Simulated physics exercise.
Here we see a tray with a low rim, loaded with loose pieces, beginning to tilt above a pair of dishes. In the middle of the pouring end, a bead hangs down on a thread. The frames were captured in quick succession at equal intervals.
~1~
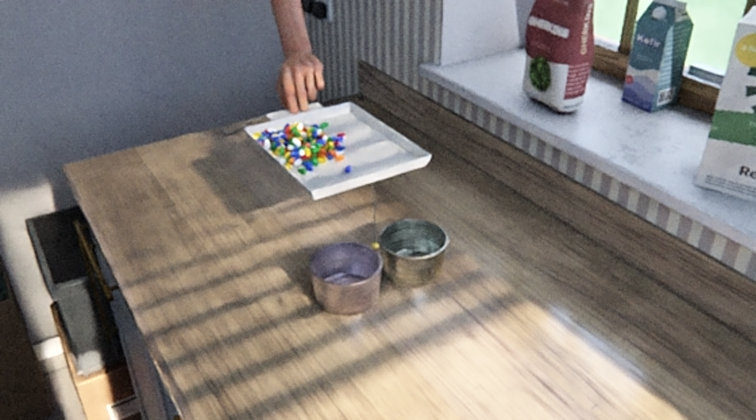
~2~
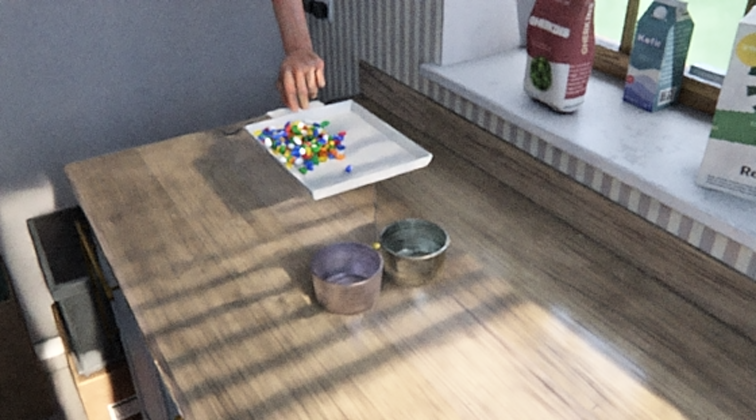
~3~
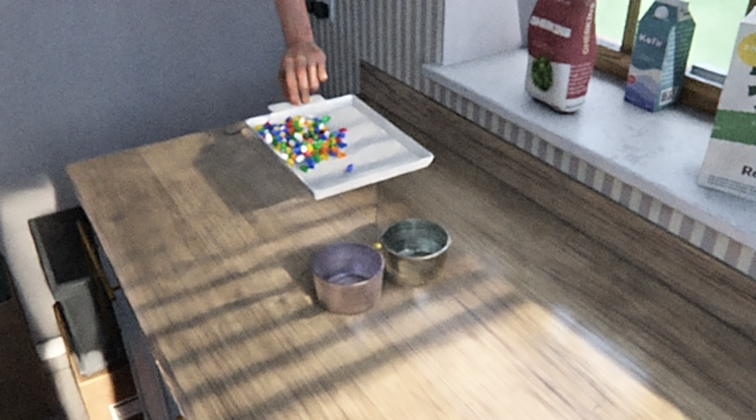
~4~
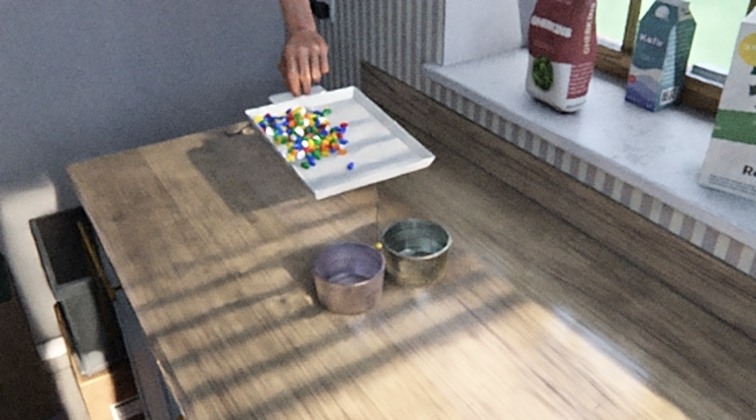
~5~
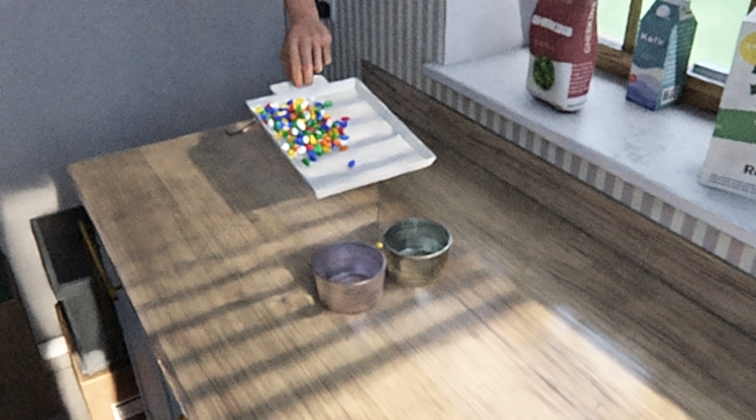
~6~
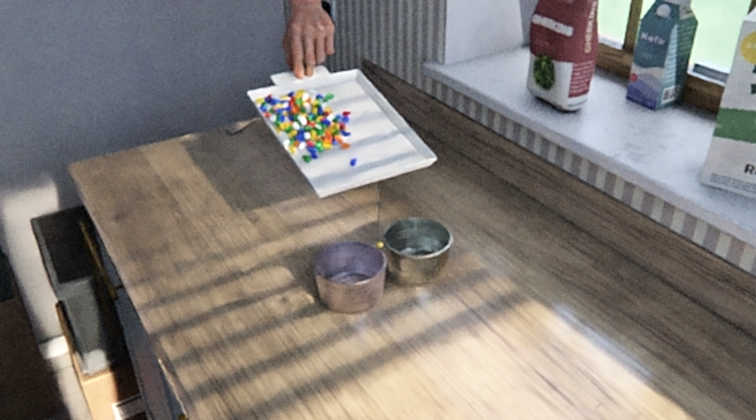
On a wooden counter, a hand raises one end of a white tray of colourful pieces.
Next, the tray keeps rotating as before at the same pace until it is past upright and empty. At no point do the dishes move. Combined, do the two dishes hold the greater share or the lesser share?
The lesser share.
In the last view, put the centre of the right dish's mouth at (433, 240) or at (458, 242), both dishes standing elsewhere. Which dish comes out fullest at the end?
Well, first the left-hand one, then the left-hand one.
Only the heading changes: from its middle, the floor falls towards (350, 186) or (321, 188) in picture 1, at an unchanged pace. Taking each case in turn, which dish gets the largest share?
Outcome one: The left side; outcome two: The left side.
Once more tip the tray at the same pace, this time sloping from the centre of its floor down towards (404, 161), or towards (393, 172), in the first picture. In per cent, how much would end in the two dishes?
In order: About 80, then 50 percent.
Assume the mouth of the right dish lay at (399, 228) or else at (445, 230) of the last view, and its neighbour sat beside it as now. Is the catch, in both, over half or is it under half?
Together the dishes get less than a half first, then less than a half.
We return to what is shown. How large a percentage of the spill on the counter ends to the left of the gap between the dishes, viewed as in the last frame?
About 30 %.
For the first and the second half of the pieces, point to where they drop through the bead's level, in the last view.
Around (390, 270), followed by around (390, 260).
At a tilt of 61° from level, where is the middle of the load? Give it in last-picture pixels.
Look about (371, 178) in the last picture.
Soon after the last picture, tray tipped steeply; most on the tray; a small part outside both; about a quarter in the air.
A little later, tray tipped right over; about a third on the tray; a small part in the left dish; a stray few in the right dish; about a third outside both; a small part in the air.
Later still, tray tipped past a quarter turn; a small part in the left dish; a small part in the right dish; most outside both.
At rest, tray tipped past a quarter turn; a small part in the left dish; a small part in the right dish; most outside both.
